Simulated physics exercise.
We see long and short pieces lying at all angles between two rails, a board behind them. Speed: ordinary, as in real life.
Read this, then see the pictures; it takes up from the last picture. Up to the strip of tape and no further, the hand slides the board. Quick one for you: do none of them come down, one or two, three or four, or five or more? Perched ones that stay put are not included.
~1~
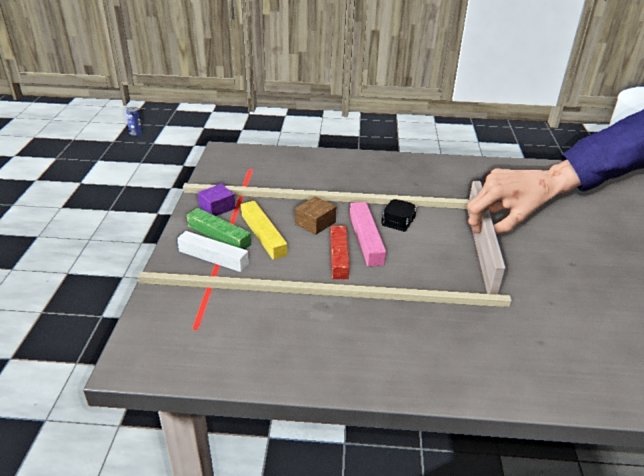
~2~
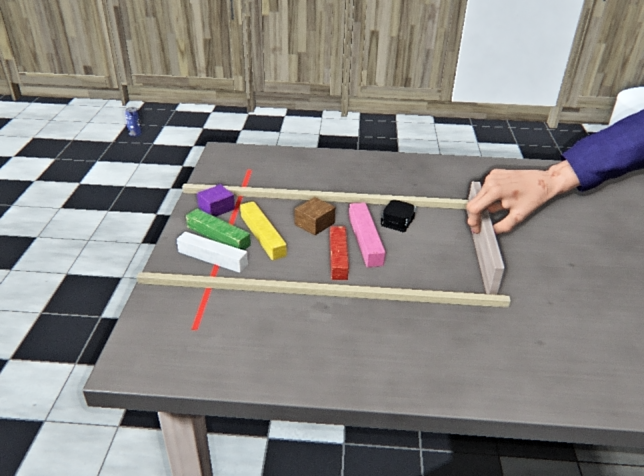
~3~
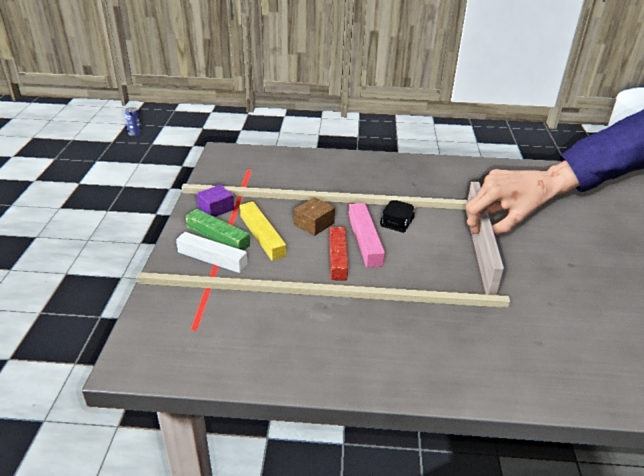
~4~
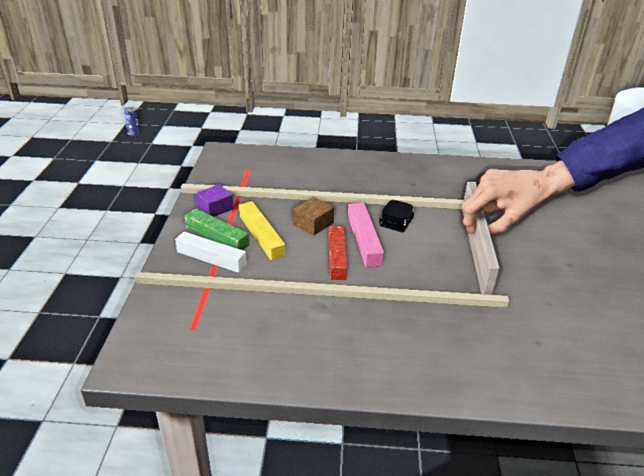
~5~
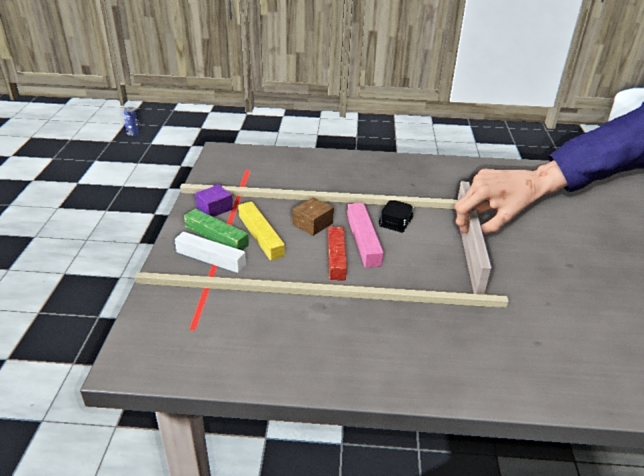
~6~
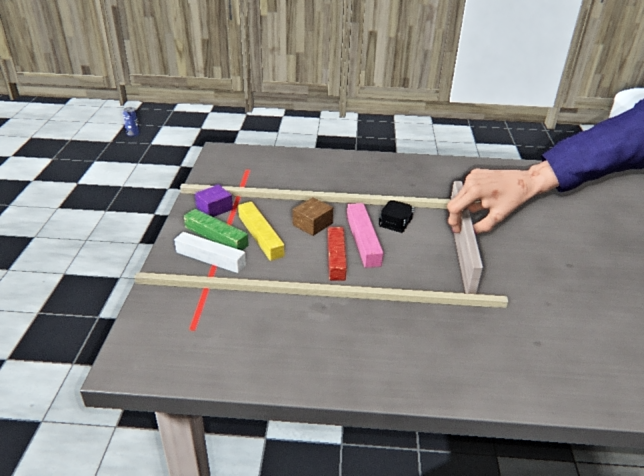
I expect only one or a pair of them will drop off.
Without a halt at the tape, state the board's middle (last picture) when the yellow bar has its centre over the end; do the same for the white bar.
Near (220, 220) and (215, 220).
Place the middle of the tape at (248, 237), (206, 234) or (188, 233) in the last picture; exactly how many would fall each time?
Counts per try, in order: 0 / 4 / 5.
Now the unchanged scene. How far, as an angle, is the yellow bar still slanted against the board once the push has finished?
It sits some 40° out of line.
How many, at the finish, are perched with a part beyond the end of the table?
Result: 3.
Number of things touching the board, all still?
The count comes out at 3.
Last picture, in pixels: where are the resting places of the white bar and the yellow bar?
You'll find the first one at (149, 268) and the second at (160, 240).
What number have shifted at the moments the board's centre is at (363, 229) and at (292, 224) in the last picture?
At the first spot the count is 4, and at the second it is 7.
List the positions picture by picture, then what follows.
Purple block (217, 200); green bar (219, 230); white bar (213, 251); board (484, 235); tape (228, 235), in the first picture.
Green bar (218, 230); yellow bar (263, 229), in the second picture.
White bar (212, 252); board (483, 236), in the third picture.
Purple block (215, 201); pink bar (365, 233), in the fourth picture.
Green bar (216, 230); brown block (313, 216), in the fifth picture.
Purple block (214, 201); green bar (216, 230); white bar (210, 252); board (464, 235); tape (225, 235), in the sixth picture.
Early on, none off yet; purple block at rest near (214, 201); green bar at rest near (216, 230); white bar at rest near (210, 252).
A while later, none off yet; purple block at rest near (214, 201); green bar moving near (212, 231); white bar at rest near (210, 252).
Further along, none off yet; purple block moving near (211, 199); green bar travelled a little near (172, 239); white bar travelled a little near (185, 266).
Finally, the number that fall off is one or two; lost, green bar.
